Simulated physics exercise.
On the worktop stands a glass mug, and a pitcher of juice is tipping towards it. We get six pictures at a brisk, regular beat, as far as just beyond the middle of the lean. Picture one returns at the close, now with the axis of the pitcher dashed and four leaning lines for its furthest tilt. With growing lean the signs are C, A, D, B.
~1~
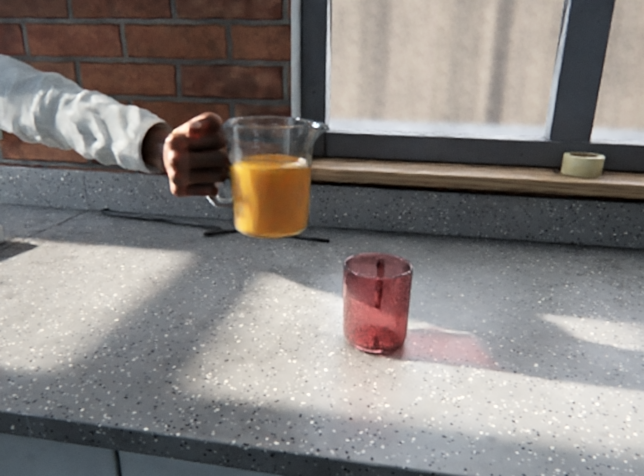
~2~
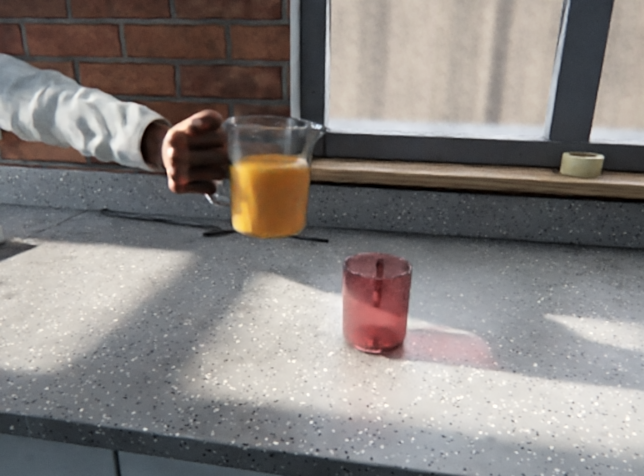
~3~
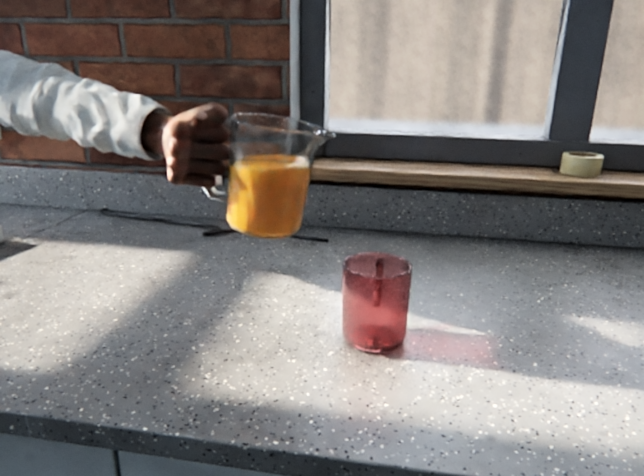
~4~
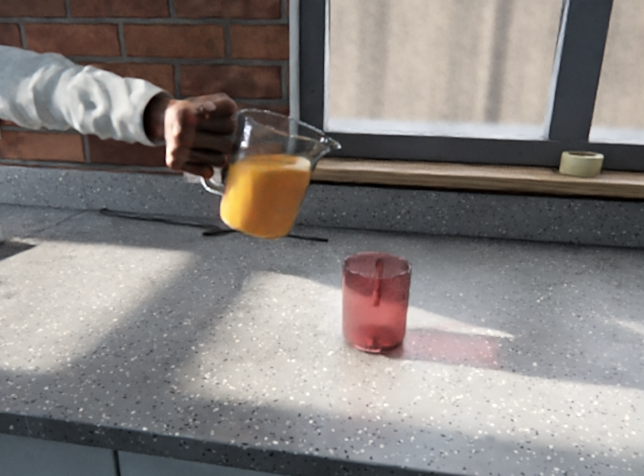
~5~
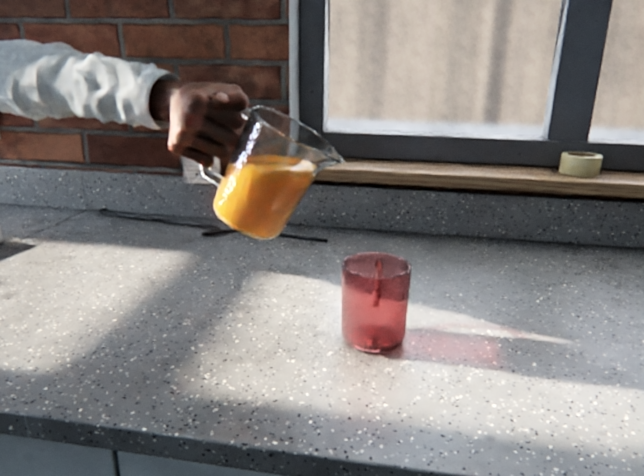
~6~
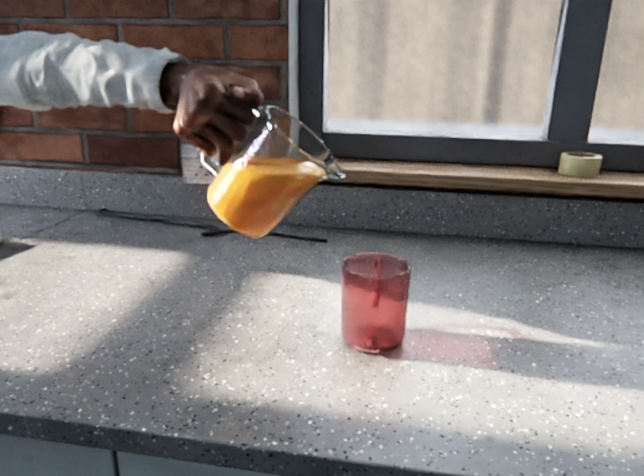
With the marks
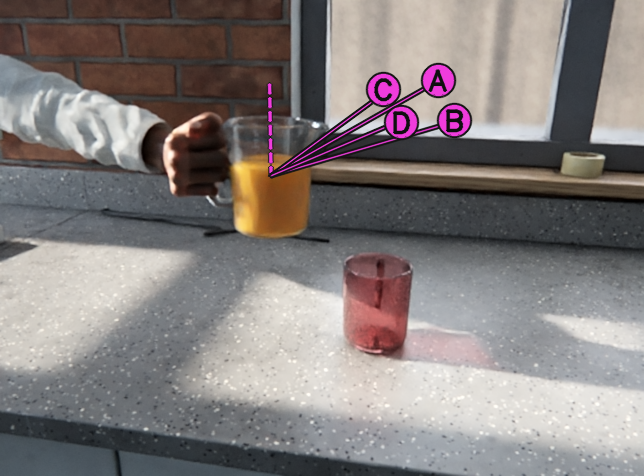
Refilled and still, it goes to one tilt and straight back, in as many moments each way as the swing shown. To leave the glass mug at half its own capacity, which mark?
Go for B.
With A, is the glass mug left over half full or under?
Under half.
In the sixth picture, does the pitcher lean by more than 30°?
Yes.
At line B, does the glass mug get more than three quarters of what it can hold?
No, it does not.
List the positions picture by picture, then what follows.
The first frame shows upright, lip at (328, 127); rim of the glass mug round (378, 264); nothing has left yet.
The second frame shows tipped about 2°, lip at (329, 129); nothing has left yet.
The third frame shows tipped about 8°, lip at (333, 136); nothing has left yet.
The fourth frame shows tipped about 17°, lip at (338, 146); nothing has left yet.
The fifth frame shows tipped about 28°, lip at (342, 161); nothing has left yet.
The sixth frame shows tipped about 39°, lip at (344, 177); nothing has left yet.
In magenta, A at (423, 89); B at (438, 126); C at (371, 102); D at (384, 127).
Choosing A, the glass mug ends with about 24 % of what it can hold.
Choosing B, the glass mug ends with about 51 % of what it can hold.
Choosing C, the glass mug ends with about 14 % of what it can hold.
Choosing D, the glass mug ends with about 37 % of what it can hold.
